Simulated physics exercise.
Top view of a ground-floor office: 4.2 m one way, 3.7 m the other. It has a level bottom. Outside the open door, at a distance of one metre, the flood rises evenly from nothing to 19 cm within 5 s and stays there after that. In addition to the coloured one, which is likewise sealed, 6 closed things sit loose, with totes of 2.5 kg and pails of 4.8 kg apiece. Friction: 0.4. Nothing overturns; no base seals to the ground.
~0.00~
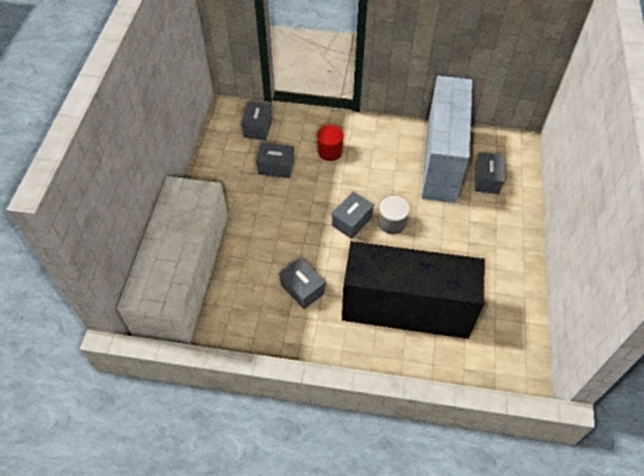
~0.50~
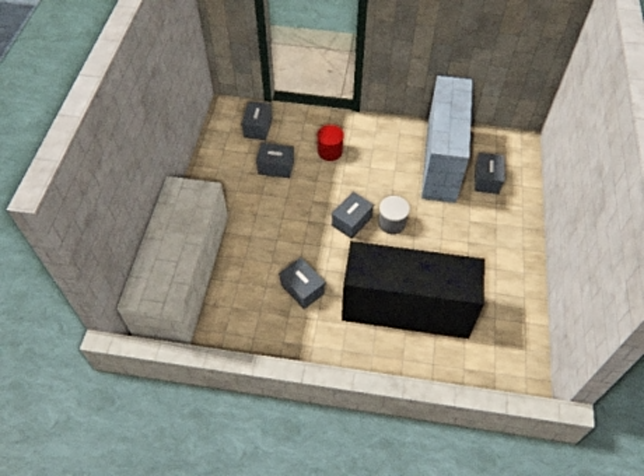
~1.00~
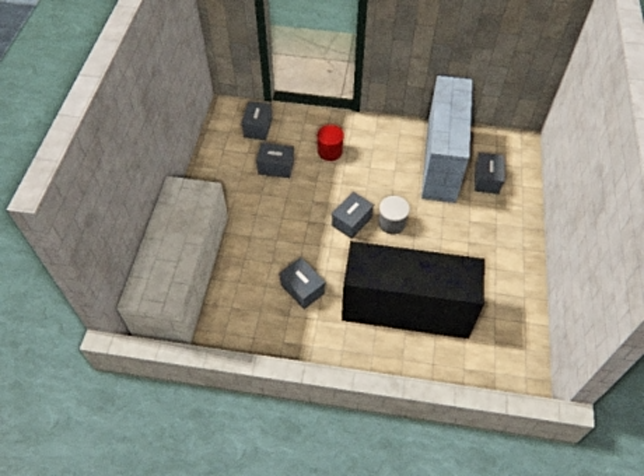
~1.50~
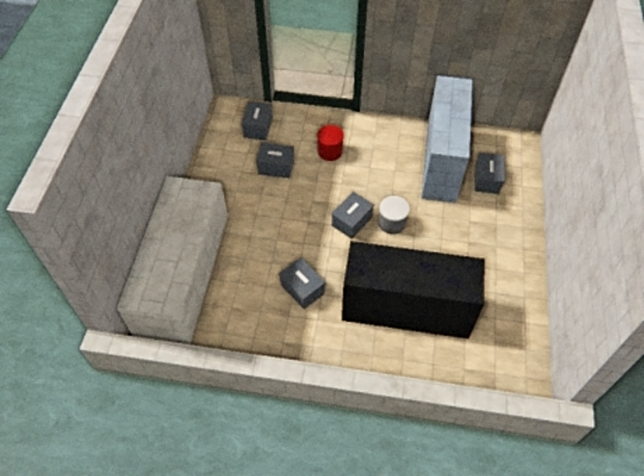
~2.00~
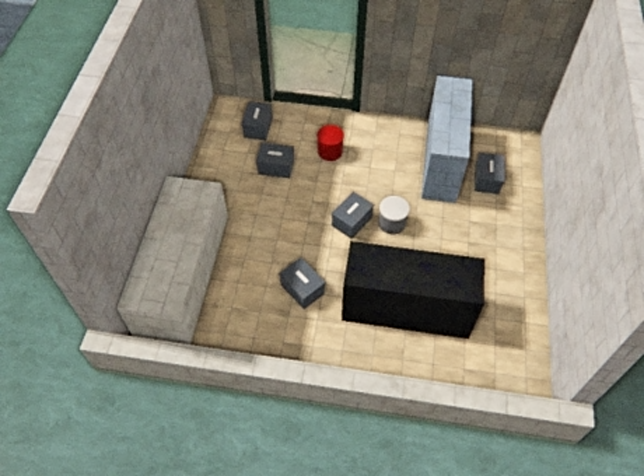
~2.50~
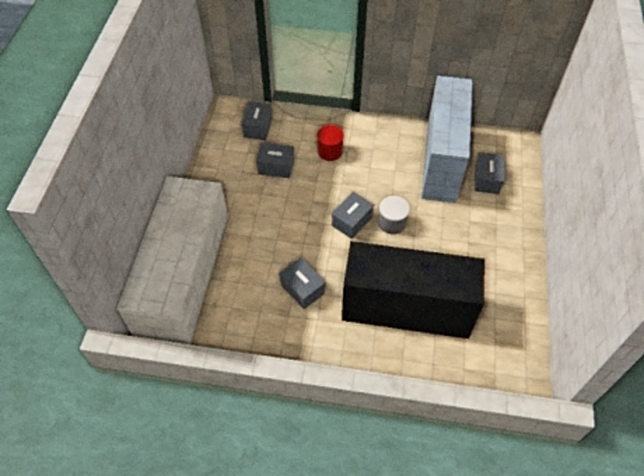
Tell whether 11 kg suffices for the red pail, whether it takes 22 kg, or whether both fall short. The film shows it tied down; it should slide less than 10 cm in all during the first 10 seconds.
Prediction: Only the greater amount steadies it.
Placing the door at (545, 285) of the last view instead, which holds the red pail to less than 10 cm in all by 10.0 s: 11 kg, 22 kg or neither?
In that case the smaller load will do.
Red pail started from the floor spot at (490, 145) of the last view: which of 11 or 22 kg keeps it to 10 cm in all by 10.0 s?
Result: Both pass.
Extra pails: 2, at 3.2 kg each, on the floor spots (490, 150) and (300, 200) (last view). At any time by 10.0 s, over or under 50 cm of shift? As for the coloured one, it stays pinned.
In order: Within the mark, above the mark.
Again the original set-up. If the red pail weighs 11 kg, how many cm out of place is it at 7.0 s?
Close to 30 centimetres.
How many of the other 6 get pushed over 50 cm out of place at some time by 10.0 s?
It adds up to 3.
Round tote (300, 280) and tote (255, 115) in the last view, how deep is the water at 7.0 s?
Close to 4 and 4 centimetres.
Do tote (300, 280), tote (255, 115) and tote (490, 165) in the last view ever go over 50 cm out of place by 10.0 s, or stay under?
First exceeds it, then exceeds it, then stays inside.
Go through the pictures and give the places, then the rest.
In the first picture, the red pail at (330, 135) rests on the ground; water covers 0.0 m2; 0 of 7 have shifted.
In the second picture, the red pail at (330, 135), on the bottom; 0.0 m2 under water; 0 of 7 have shifted.
In the third picture, the red pail at (330, 135) rests on the ground; 0.0 m2 under water; 0 of 7 have shifted.
In the fourth picture, the red pail at (330, 135), on the bottom; water covers 0.0 m2; 0 of 7 have shifted.
In the fifth picture, the red pail at (330, 135), on the bottom; 0.0 m2 under water; 0 of 7 have shifted.
In the sixth picture, the red pail at (330, 135) rests on the ground; 0.2 m2 under water; 0 of 7 have shifted.
After 3.5 s the red pail would be 0 cm from its start with 11 kg and 0 cm from its start with 22 kg; 3 cm of water round it then.
After 4.5 s the red pail would be 0 cm from its start with 11 kg and 0 cm from its start with 22 kg; 5 cm of water round it then.
After 7.0 s the red pail would be 31 cm from its start with 11 kg and 0 cm from its start with 22 kg; 6 cm of water round it then.
After 10.0 s the red pail would be 54 cm from its start with 11 kg and 0 cm from its start with 22 kg; 7 cm of water round it then.
